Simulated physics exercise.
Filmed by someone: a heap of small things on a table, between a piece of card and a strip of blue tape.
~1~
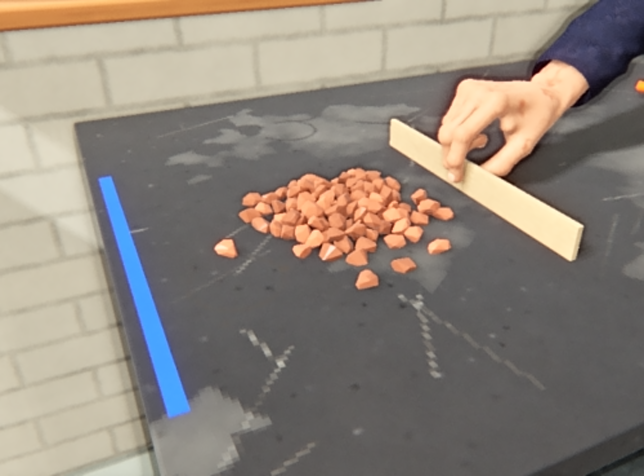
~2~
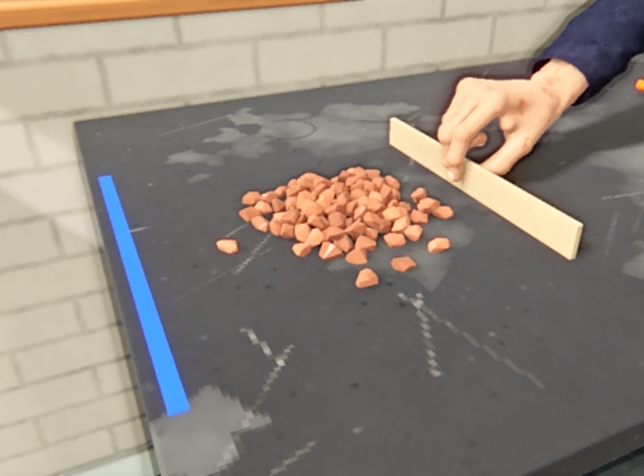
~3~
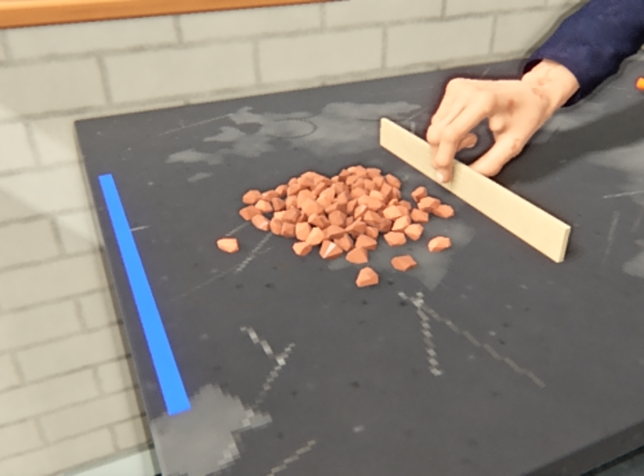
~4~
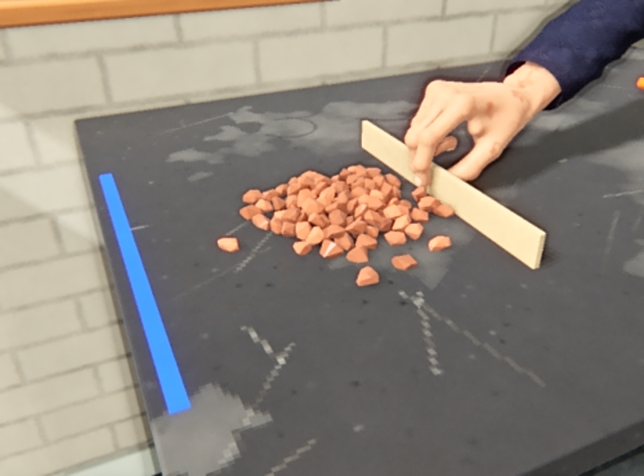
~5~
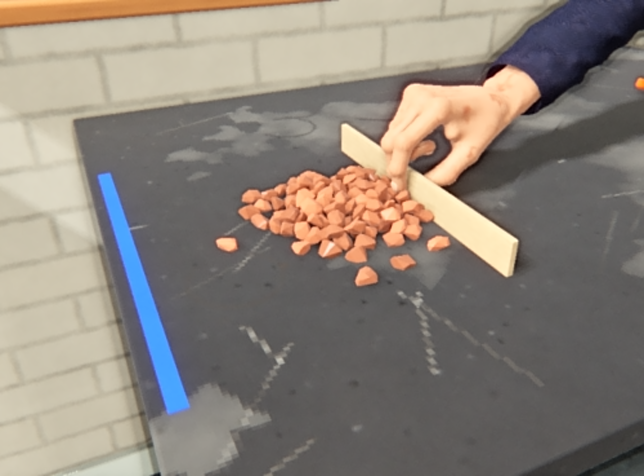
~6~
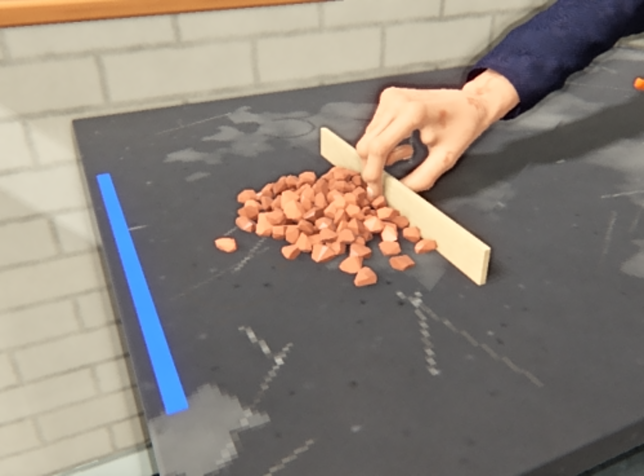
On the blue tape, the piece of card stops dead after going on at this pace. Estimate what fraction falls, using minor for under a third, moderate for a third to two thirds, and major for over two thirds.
The way I see it, upwards of two thirds gets knocked off.
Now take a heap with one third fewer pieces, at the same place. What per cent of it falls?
Roughly 100 in a hundred.
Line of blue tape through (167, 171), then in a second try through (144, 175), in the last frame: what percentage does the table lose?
That would be some 20 % the first time and some 50 % the second.
Shortly afterwards, piece of card still moving, near (260, 202); heap all on the table, its front near (127, 249).
Next, piece of card stopped at the blue tape; heap the bulk over the edge.
Some moments later, piece of card stopped at the blue tape; heap all but a few over the edge.
In the end, piece of card stopped at the blue tape; heap all but a few over the edge.
